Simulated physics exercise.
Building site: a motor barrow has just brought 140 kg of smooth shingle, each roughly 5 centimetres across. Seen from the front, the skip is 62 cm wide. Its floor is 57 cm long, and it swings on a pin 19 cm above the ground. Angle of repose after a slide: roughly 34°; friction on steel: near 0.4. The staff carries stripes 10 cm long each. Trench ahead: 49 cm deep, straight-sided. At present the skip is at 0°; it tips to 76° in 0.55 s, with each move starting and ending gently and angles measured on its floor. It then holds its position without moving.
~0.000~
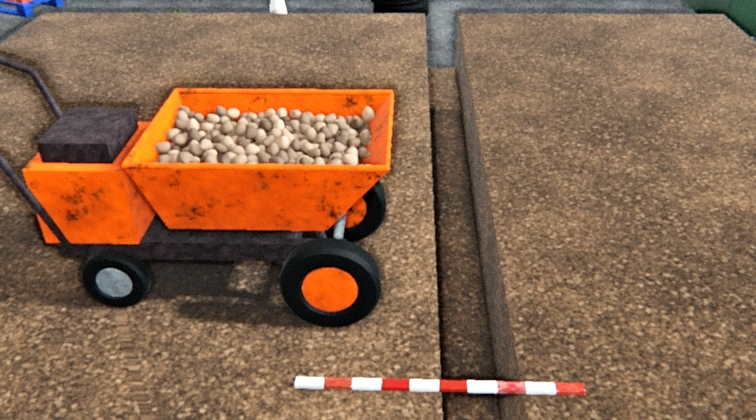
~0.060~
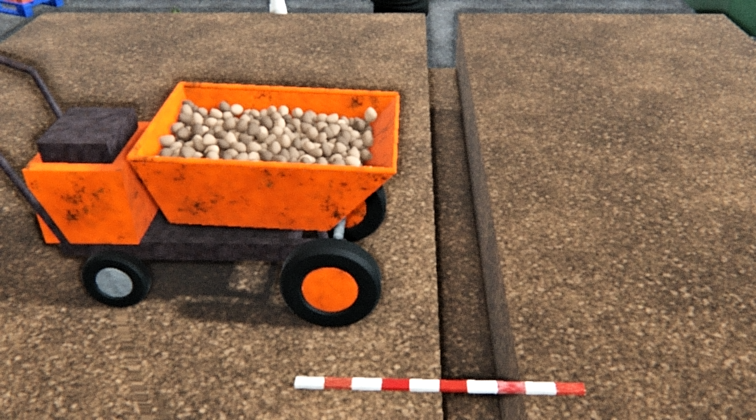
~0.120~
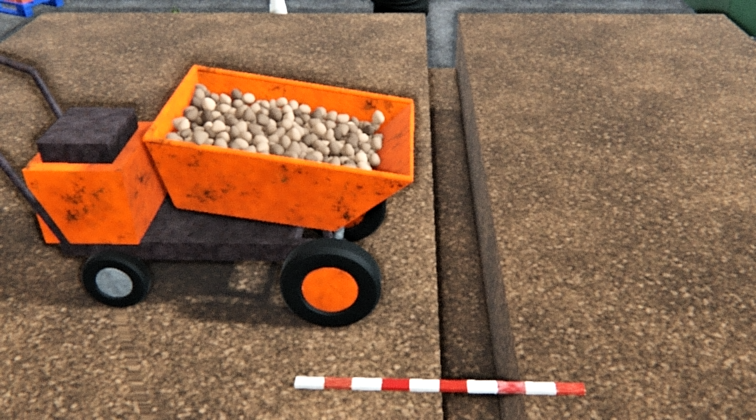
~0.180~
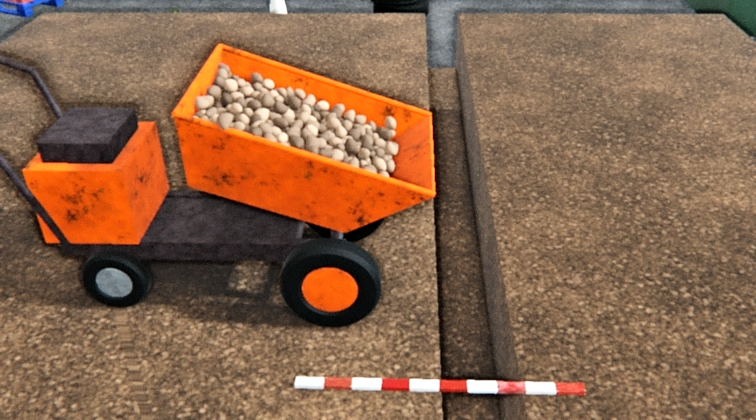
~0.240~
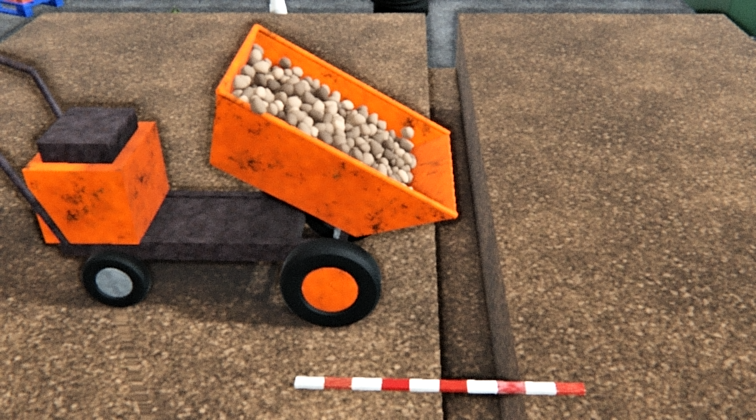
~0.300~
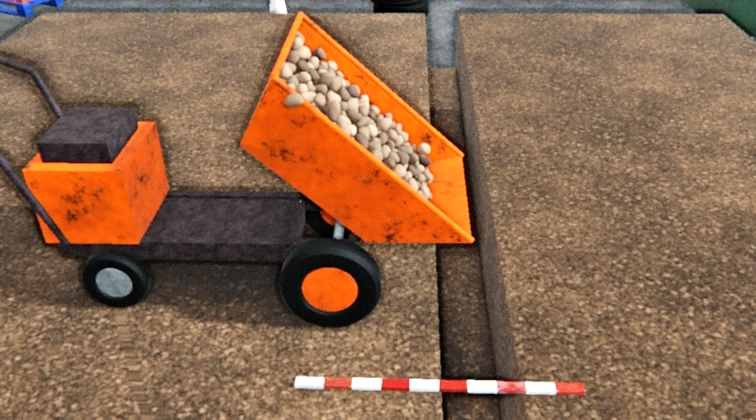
The orange skip of a small motor barrow, loaded with rounded stones, sits level at first beside a straight-sided trench. Its left end then rises steadily while the lip swings right and down over the gap, leaving the skip steeply tilted with the stones still inside and the wheels unmoved.
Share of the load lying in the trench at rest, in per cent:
27 per cent.
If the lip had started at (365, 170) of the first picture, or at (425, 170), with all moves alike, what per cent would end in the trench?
That gives roughly 45 per cent and roughly 5 per cent.
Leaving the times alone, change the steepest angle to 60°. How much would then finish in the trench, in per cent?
Close to 30 per cent then.
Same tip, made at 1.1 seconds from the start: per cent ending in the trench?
Probably about 40 in a hundred.
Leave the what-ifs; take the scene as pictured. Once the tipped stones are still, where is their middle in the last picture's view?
Roughly at (580, 277).
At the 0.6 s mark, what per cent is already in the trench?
I'd put it near 10 per cent.
After 0.4 s the floor is at 64°; 100 % in the skip; the foremost stones are at (463, 226).
After 0.6 s the floor is at 76°; 57 % in the skip, 8 % in the trench, 34 % past the trench; the foremost stones are at (576, 299).
After 1.0 s the floor is at 76°; 3 % in the skip, 23 % in the trench, 74 % past the trench; the foremost stones are past the picture's edge.
After 3.0 s the floor is at 76°; 0 % in the skip, 27 % in the trench, 73 % past the trench; the foremost stones are past the picture's edge.
